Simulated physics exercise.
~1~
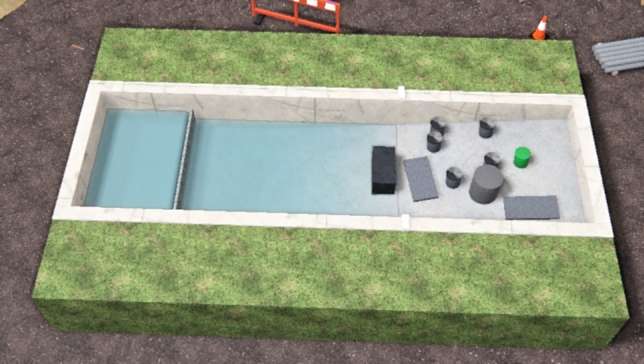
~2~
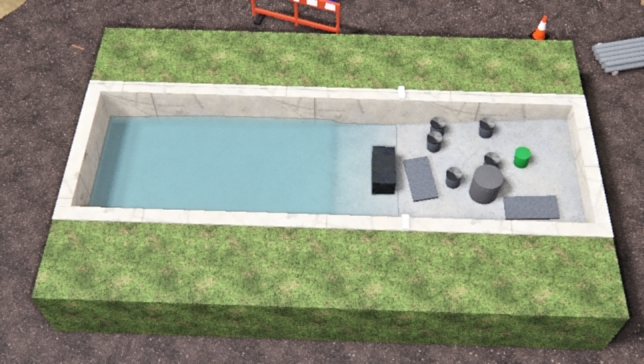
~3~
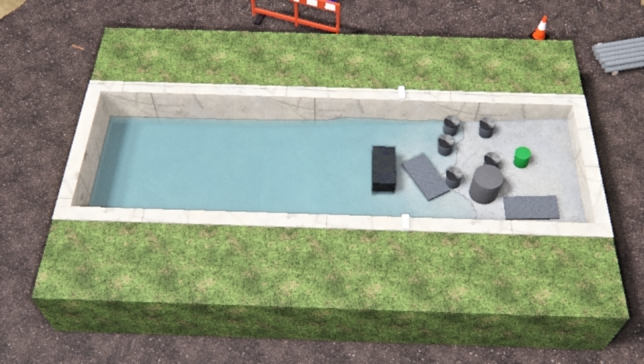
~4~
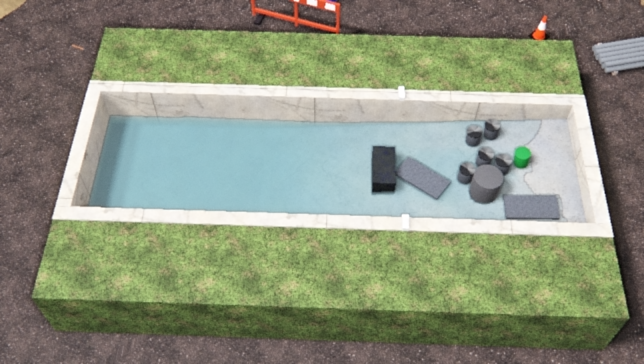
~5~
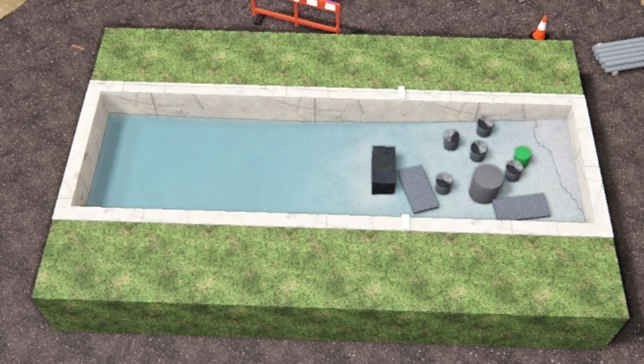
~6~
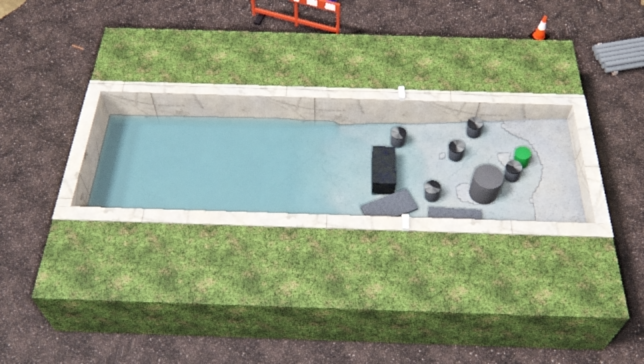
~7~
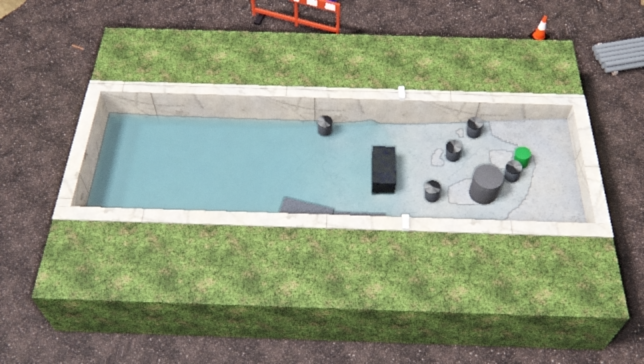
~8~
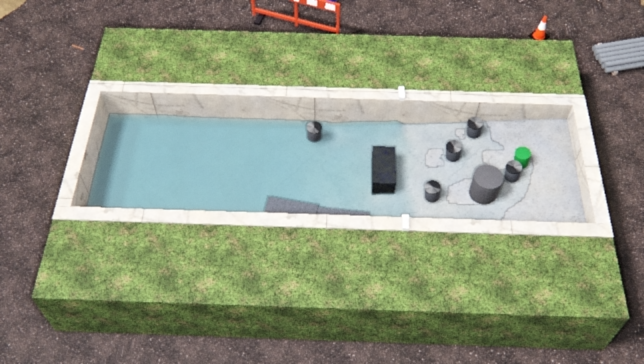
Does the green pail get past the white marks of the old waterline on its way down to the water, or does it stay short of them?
It stays short of the white marks. The green pail ends up still resting on the slope near the large grey cylinder.
